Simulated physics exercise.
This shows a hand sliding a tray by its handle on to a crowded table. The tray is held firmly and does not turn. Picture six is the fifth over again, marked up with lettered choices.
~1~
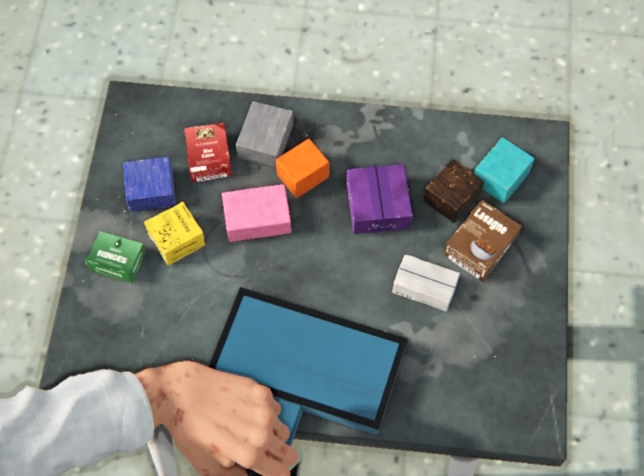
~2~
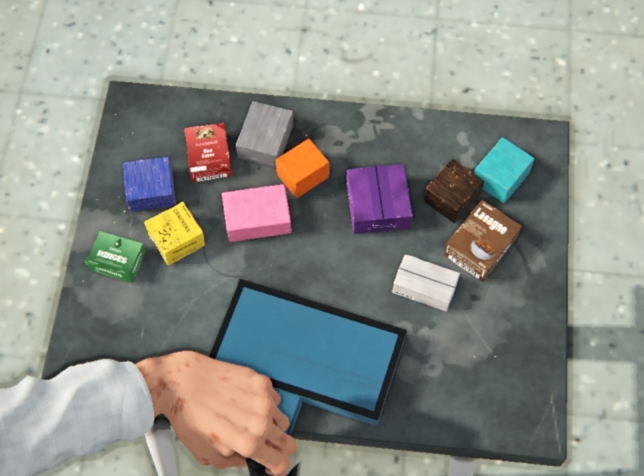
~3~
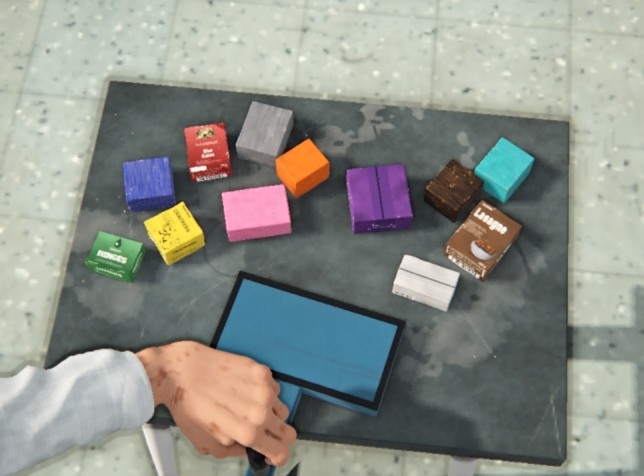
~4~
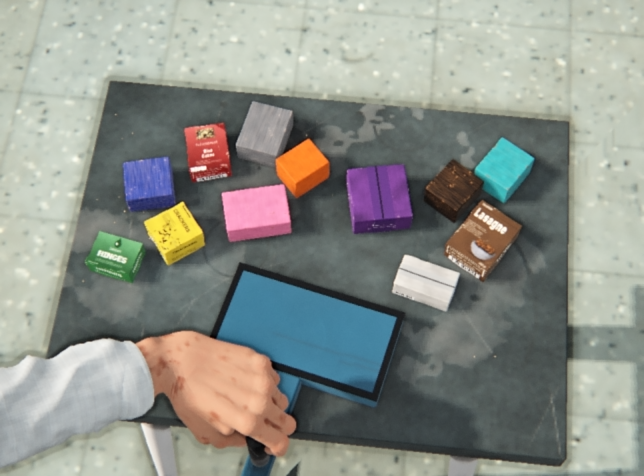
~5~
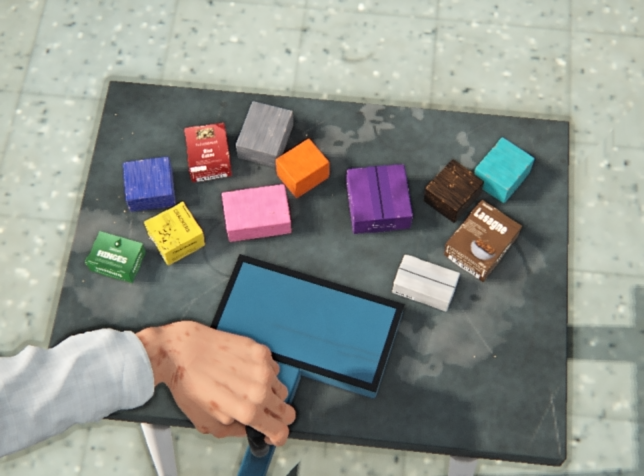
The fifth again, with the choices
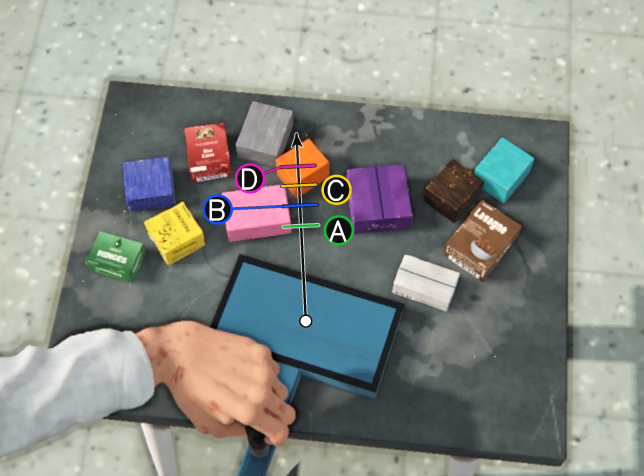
A hand gripping a blue tray by its handle, sliding it slightly forward on a dark table scattered with colourful boxes and blocks.
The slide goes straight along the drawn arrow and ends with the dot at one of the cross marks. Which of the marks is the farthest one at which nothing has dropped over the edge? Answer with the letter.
At B, and not beyond.
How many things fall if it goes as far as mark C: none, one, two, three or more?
By then, one.
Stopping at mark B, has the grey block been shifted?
By then, yes.
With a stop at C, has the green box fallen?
By then, no.
On the marked copy, A at (301, 226); B at (300, 205); C at (299, 185); D at (298, 167); the arrow from (306, 321) to (296, 134); the white dot at (306, 321).
Taking B. A third of the way, tray (304, 282); pink block (259, 202); white box (429, 275).
Two thirds of the way, tray (302, 240); grey block (269, 123); orange block (319, 149).
When it is over, tray (300, 211); grey block (271, 97); pink block (265, 139); nothing has fallen.
As for the rest, A is safe but short; C drops the grey block; D drops the grey block.
